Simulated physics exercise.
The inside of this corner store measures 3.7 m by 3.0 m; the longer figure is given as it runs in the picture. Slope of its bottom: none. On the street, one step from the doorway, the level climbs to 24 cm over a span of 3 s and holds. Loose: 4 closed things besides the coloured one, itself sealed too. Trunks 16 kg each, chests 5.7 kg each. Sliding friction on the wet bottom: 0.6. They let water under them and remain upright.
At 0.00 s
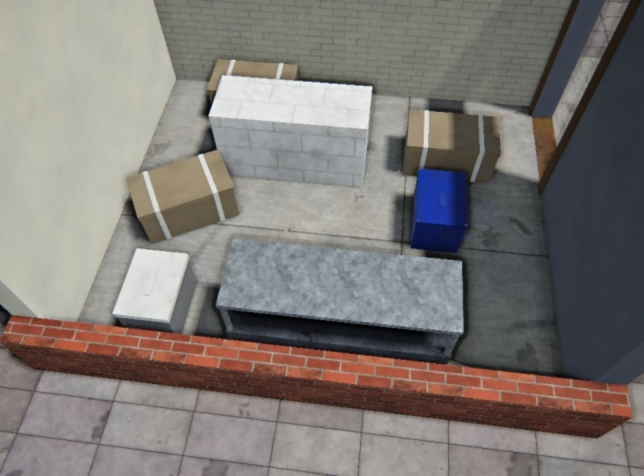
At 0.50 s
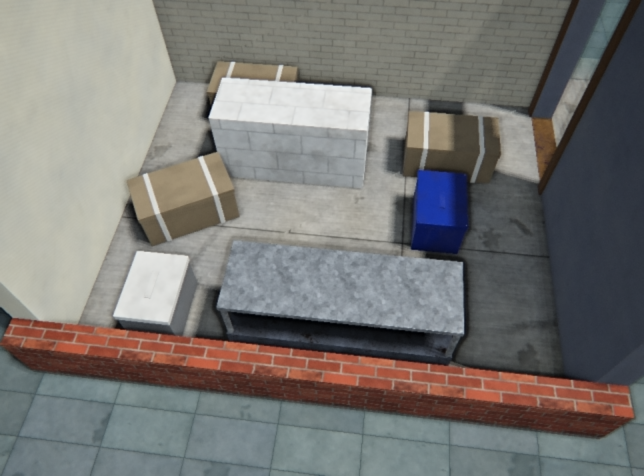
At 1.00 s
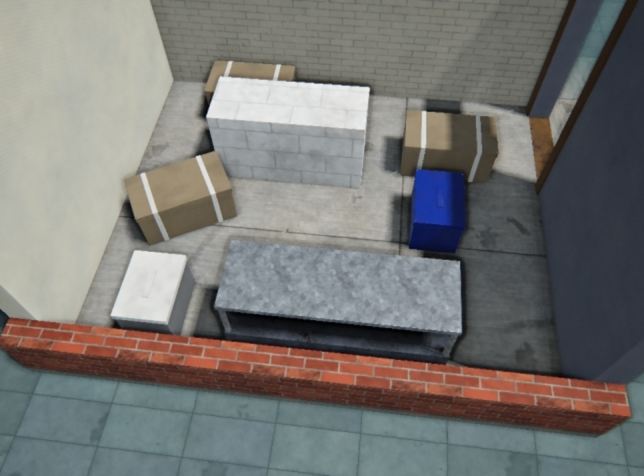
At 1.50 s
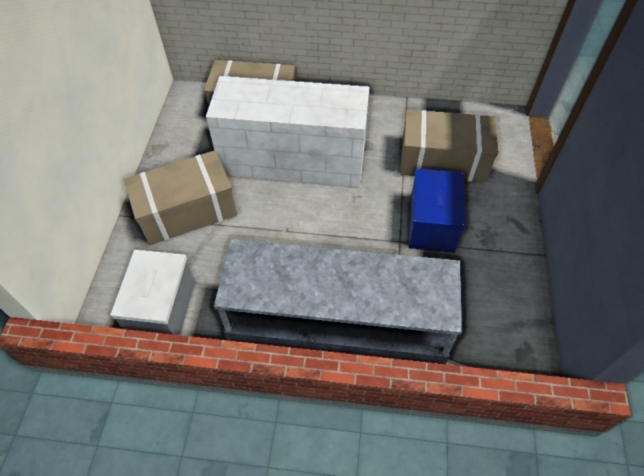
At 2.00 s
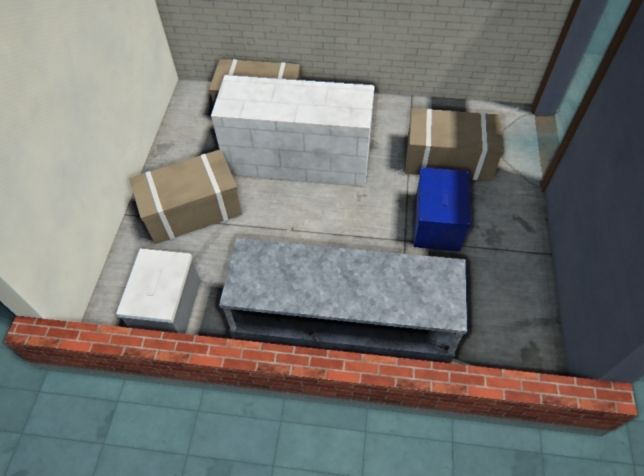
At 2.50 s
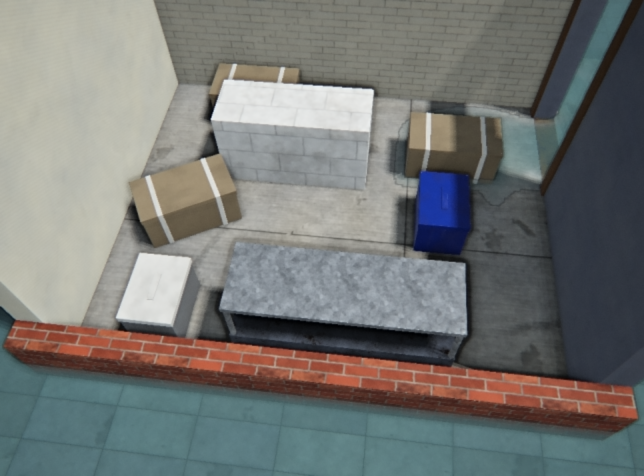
Water covered the paving outside a small room holding boxes and a blue chest, then began spreading in across the floor through the doorway at the upper right, while nothing inside visibly shifted.
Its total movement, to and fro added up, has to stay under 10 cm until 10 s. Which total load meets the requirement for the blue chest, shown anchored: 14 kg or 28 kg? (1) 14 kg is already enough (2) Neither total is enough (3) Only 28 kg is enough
Option 3: Only 28 kg is enough.
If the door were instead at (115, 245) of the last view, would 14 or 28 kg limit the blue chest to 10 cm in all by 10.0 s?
Well, then both options come up short.
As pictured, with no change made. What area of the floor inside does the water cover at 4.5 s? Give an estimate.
Near 6.5 m2 in all.
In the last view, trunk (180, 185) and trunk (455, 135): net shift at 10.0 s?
Shifts: 60 cm / 60 cm.
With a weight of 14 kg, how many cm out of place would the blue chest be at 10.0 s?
Around 80 centimetres out of place.
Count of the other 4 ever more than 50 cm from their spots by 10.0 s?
All told, that gives 4.
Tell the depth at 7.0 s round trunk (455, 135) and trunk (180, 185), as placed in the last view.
Depths: Near 13 cm, then near 7 cm.
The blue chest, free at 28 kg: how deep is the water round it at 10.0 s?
8 cm, roughly.
After 3.5 s the blue chest would be 0 cm from its start with 14 kg and 0 cm from its start with 28 kg; 4 cm of water round it then.
After 4.5 s the blue chest would be 31 cm from its start with 14 kg and 0 cm from its start with 28 kg; 5 cm of water round it then.
After 7.0 s the blue chest would be 64 cm from its start with 14 kg and 0 cm from its start with 28 kg; 6 cm of water round it then.
After 10.0 s the blue chest would be 78 cm from its start with 14 kg and 0 cm from its start with 28 kg; 8 cm of water round it then.
